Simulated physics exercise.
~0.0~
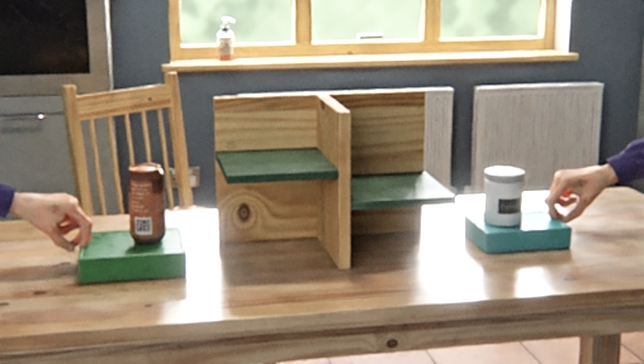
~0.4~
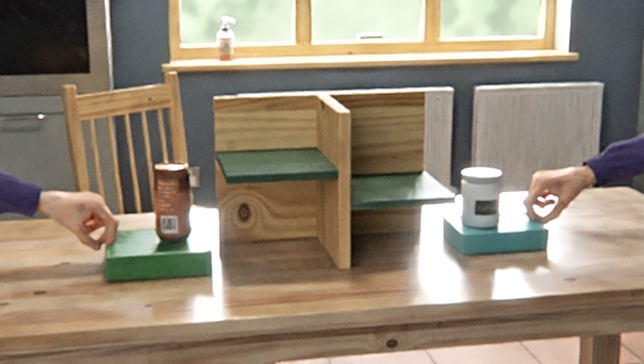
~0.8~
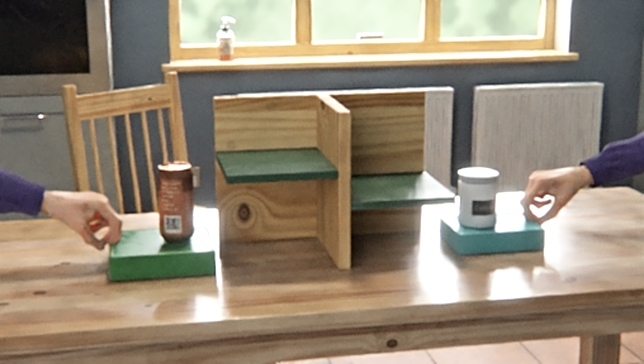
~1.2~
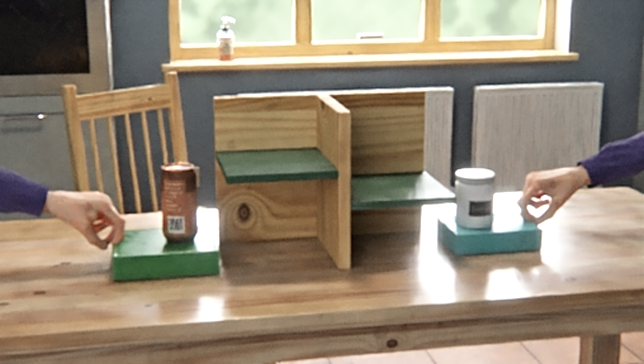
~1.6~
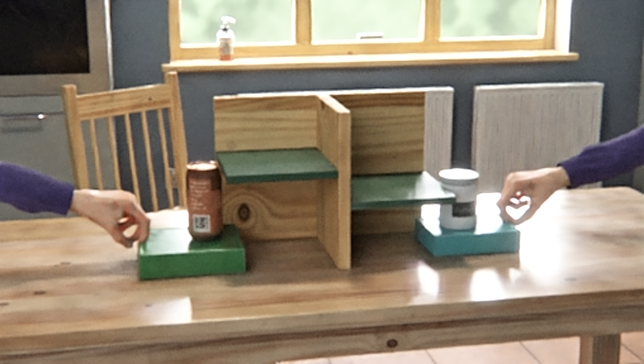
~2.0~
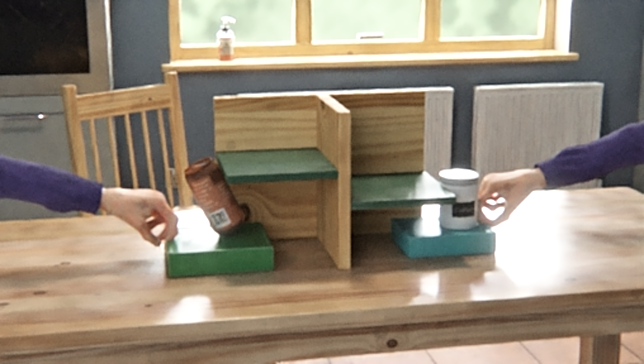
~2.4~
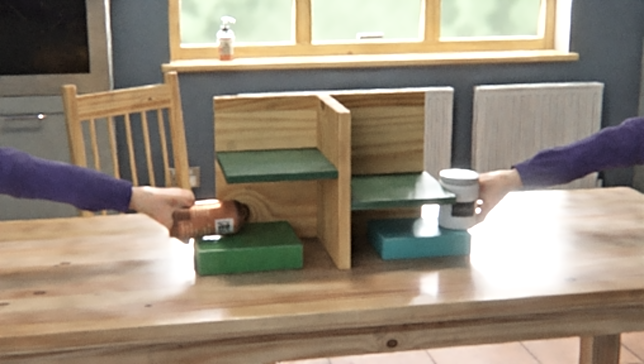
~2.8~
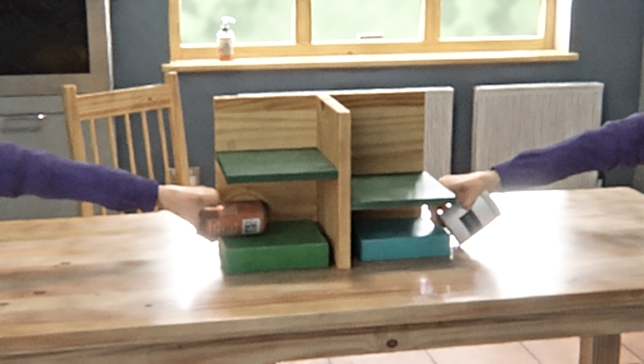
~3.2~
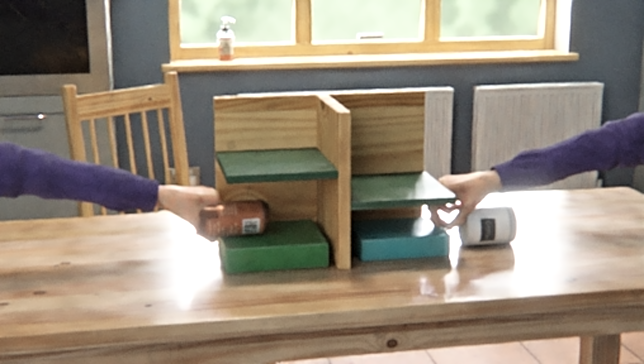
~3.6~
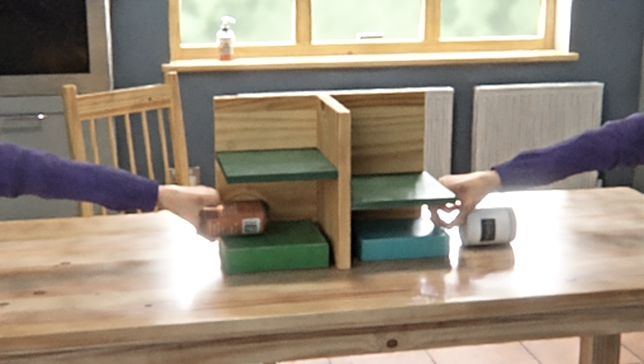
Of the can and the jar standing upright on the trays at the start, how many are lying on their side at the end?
Two are lying on their side at the end, the orange can and the white jar.
